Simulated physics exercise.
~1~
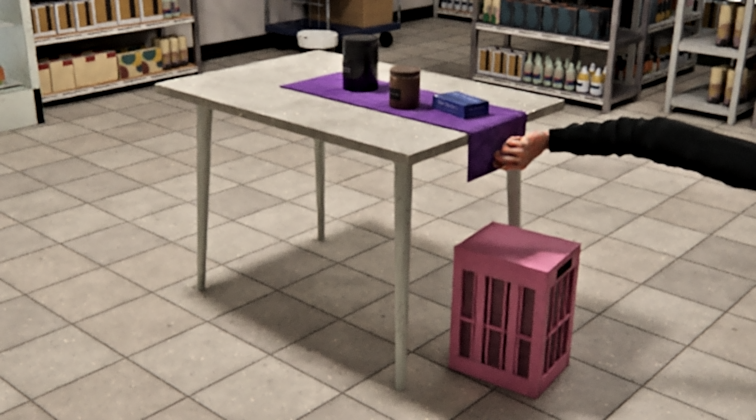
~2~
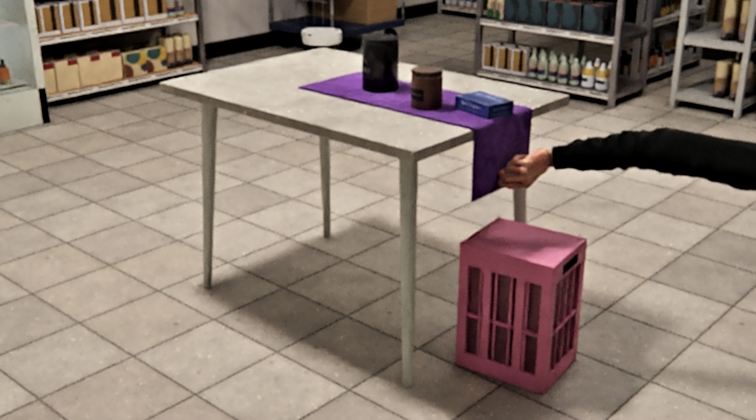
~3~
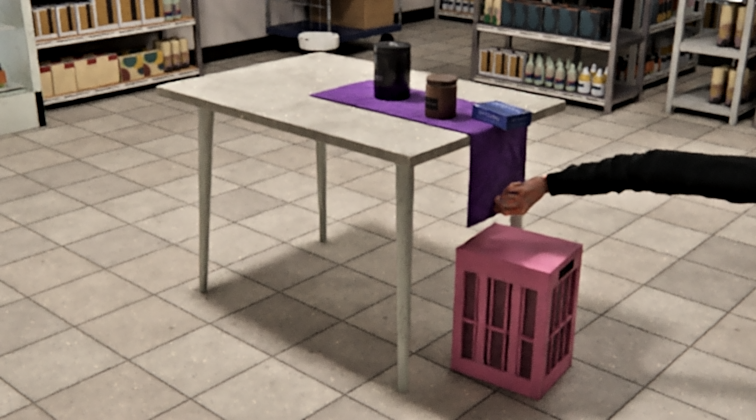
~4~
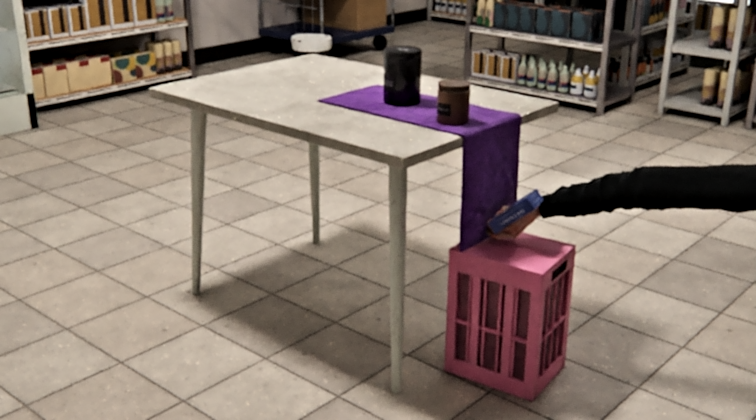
Hand pulling a purple cloth down over a table's end toward a pink crate, blue packet tipping off, jar and canister staying.
